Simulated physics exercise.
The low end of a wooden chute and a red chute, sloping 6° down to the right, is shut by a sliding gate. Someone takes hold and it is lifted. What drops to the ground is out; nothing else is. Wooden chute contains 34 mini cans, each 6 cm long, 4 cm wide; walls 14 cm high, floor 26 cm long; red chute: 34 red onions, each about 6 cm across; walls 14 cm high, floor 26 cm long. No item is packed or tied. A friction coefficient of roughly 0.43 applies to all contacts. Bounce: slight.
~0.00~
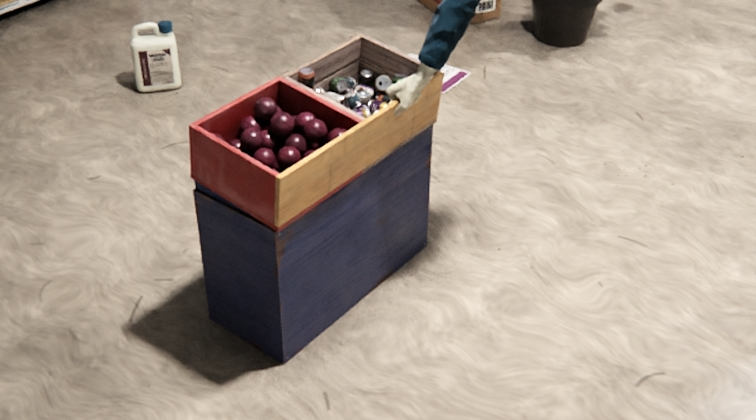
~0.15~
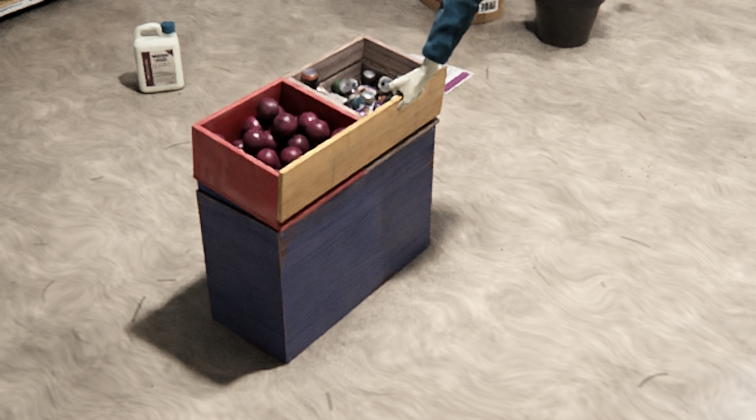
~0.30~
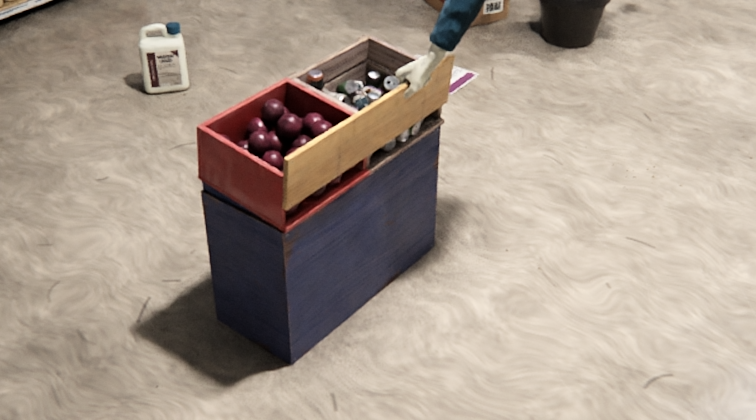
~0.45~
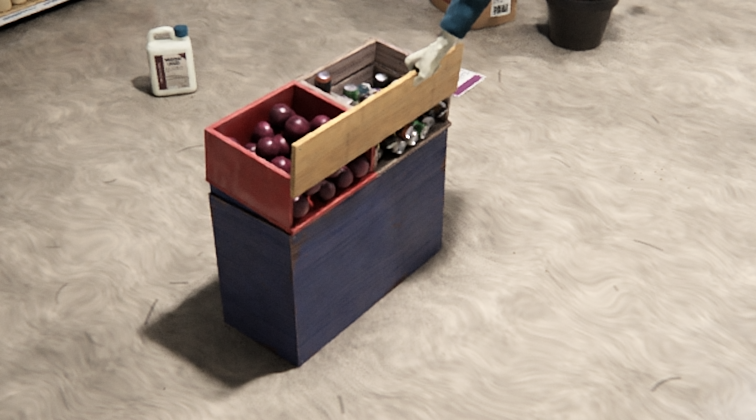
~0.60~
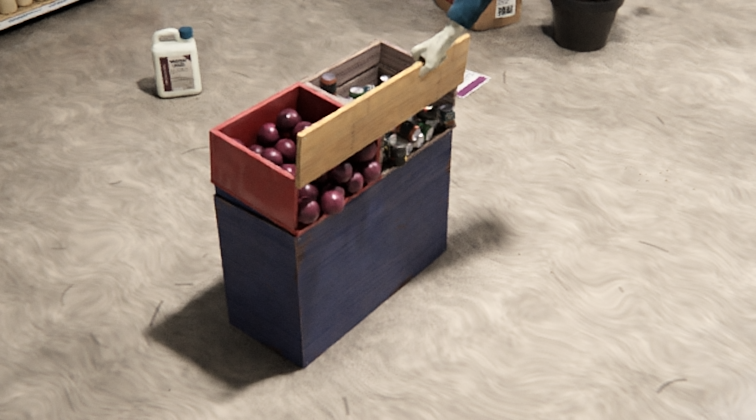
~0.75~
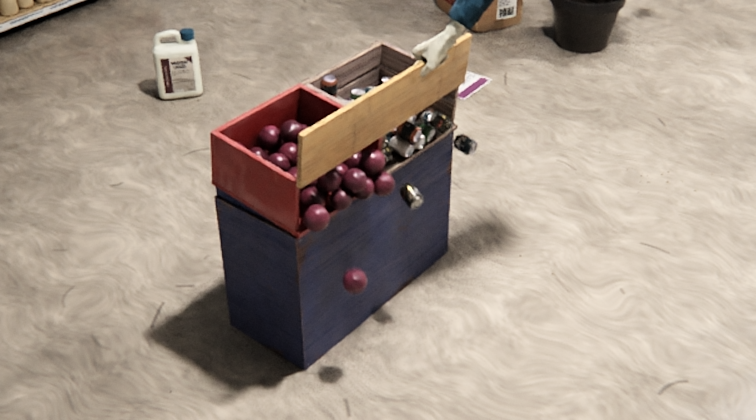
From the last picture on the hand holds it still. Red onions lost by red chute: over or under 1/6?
Over.
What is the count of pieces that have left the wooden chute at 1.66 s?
Wooden chute - about 3 out by that time.
After 1.15 s, the wooden chute is down by 3 of 34 and the red chute is down by 9 of 34.
After 1.66 s, the wooden chute is down by 3 of 34 and the red chute is down by 19 of 34.
After 2.37 s, the wooden chute is down by 3 of 34 and the red chute is down by 30 of 34.
Outcome (at 3.28 s), the wooden chute is down by 3 of 34 and the red chute is down by 34 of 34. Asked share, 34 of 34, 100 per cent.
